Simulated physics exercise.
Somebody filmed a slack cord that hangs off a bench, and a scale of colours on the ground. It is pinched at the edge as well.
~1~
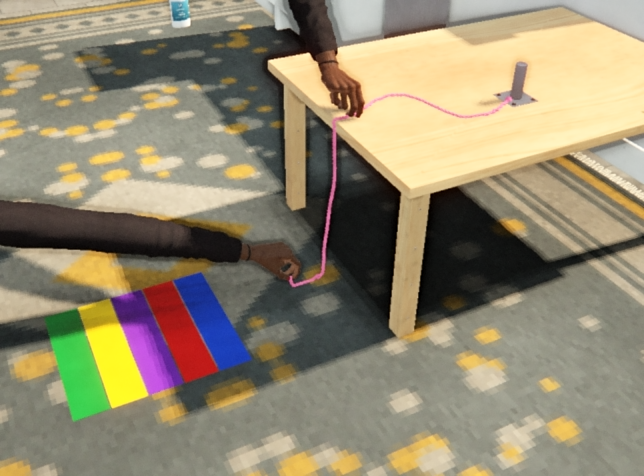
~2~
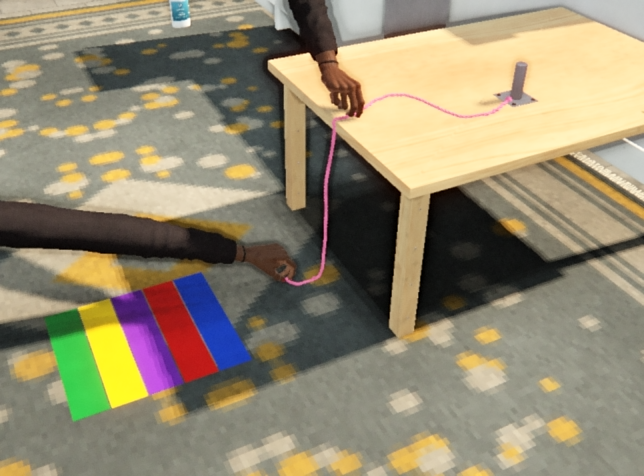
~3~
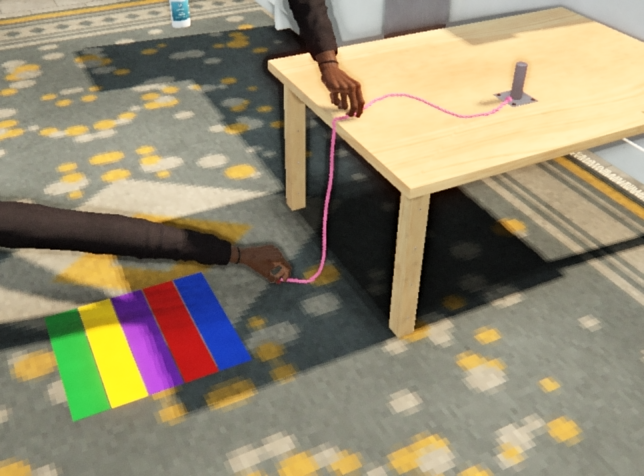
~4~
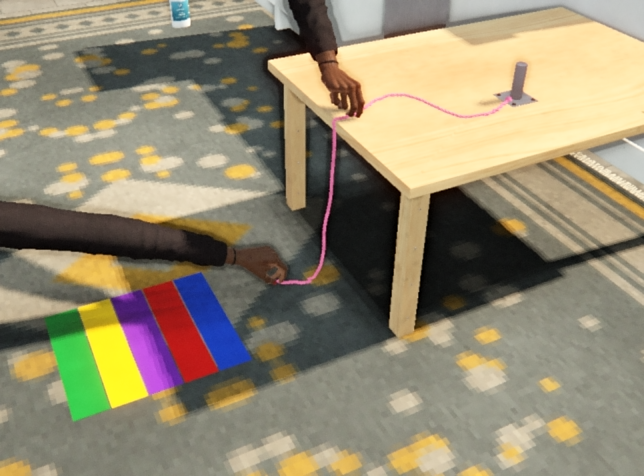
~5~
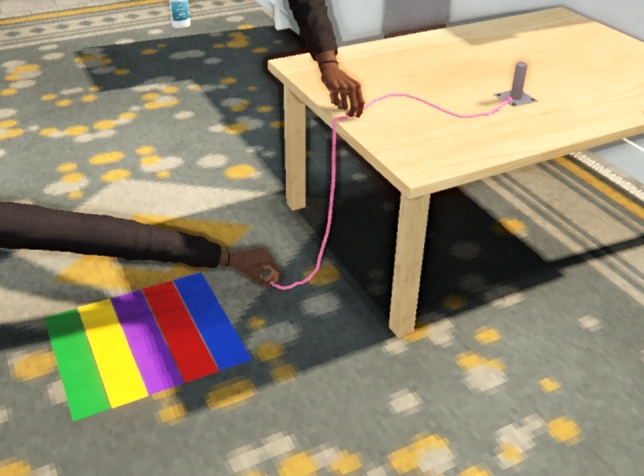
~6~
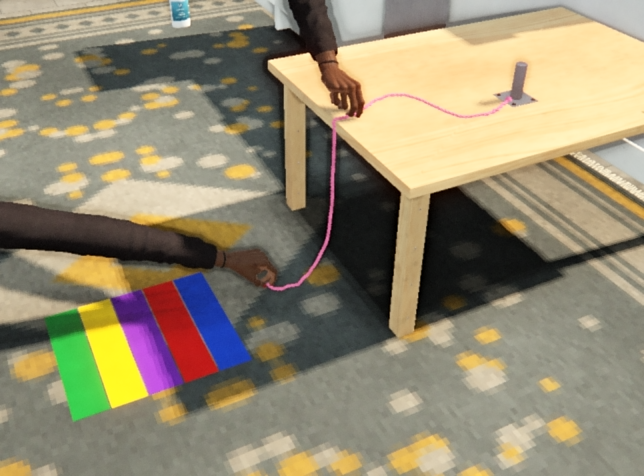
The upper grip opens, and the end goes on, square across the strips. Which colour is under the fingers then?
Over yellow.
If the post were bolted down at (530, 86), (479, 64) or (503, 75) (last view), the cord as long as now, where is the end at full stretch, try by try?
About (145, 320), (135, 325) and (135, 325).
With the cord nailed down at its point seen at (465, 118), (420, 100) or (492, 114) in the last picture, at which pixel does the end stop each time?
Near (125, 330), (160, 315) and (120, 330).
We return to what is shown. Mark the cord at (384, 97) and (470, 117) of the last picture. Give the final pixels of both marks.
The first at (349, 120), the second at (447, 107).
Soon after, end near (169, 314); over red.
Then, end near (129, 327); over purple.
At full stretch, end near (104, 334); over yellow. The end stops over the yellow strip.
